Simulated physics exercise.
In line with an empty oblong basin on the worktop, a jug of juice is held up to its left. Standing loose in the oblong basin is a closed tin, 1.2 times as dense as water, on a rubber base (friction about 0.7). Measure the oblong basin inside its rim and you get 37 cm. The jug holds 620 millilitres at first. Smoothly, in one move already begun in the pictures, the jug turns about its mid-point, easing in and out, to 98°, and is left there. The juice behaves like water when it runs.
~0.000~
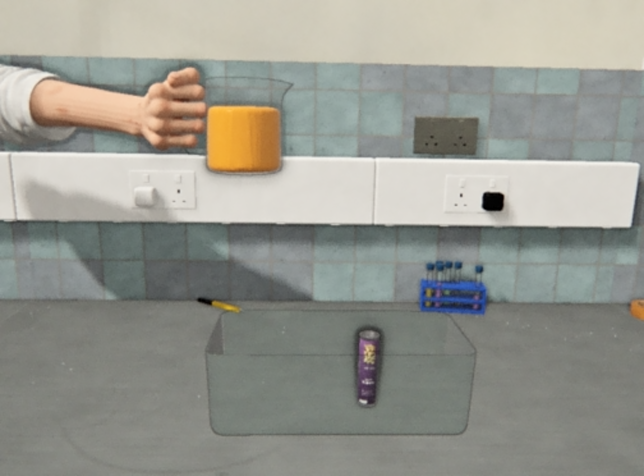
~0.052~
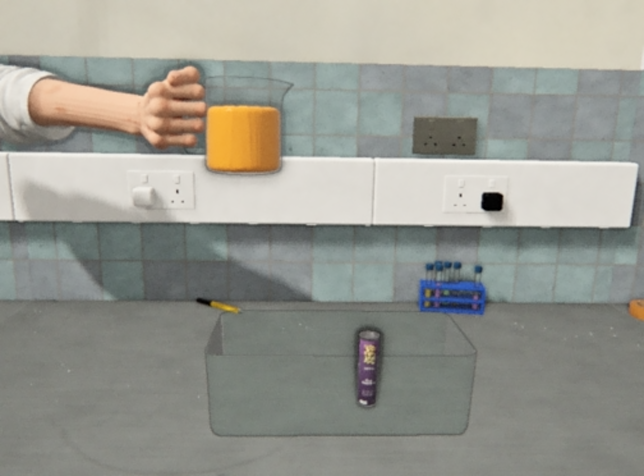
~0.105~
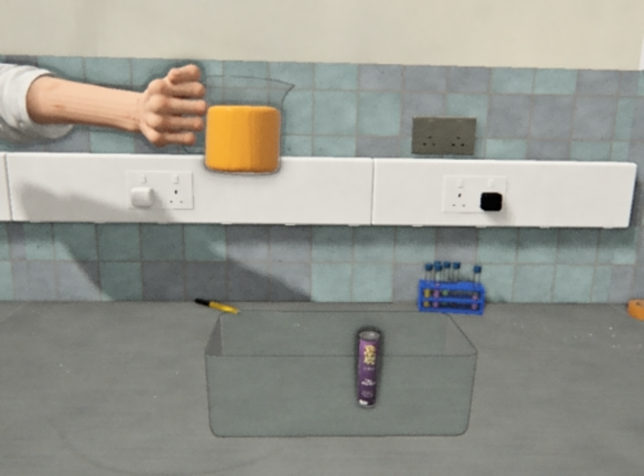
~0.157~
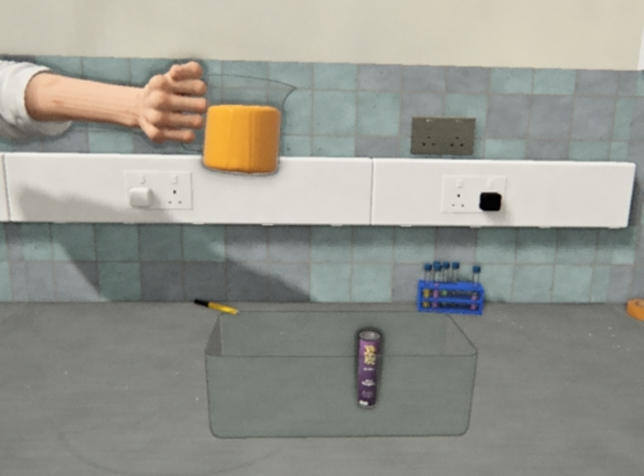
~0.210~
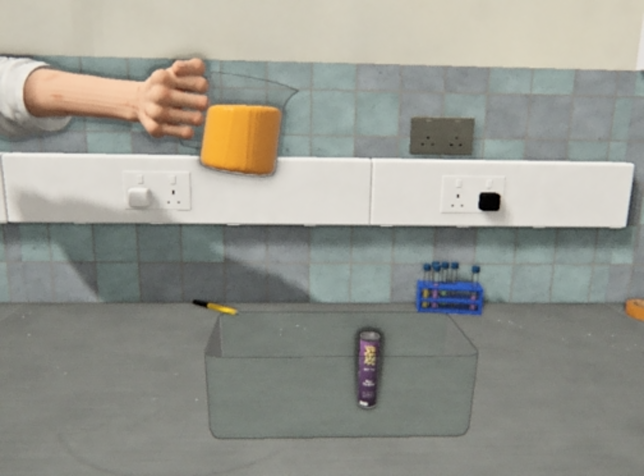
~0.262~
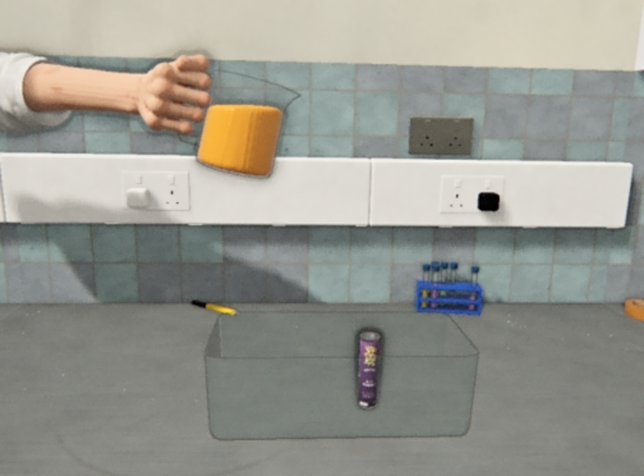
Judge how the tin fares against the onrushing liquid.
Overturned.
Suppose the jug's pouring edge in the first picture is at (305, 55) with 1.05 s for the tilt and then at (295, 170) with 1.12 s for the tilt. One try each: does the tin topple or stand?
In the first try it remains standing; in the second it comes down.
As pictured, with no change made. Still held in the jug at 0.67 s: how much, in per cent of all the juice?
Around 92 percent.
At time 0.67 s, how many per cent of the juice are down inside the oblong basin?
Roughly 0 percent.
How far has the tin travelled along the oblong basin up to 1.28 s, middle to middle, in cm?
Measured centre to centre, about 8 cm.
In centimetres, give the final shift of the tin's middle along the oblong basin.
Roughly 7.5 cm.
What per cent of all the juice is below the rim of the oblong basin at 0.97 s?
Some 18 percent of the total.
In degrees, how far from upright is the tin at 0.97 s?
Tilt: Around 10 degrees.
By 0.67 s the tilt is 64° and 92 per cent is still to pour; the tin stands where it began.
By 0.97 s the tilt is 94° and 43 per cent is still to pour; the tin leans 9°.
By 1.28 s the tilt is 98° and 11 per cent is still to pour; the tin lies on its side.
By 1.62 s the tilt is 98° and 2 per cent is still to pour; the tin lies on its side.
At rest the tin lies on its side.
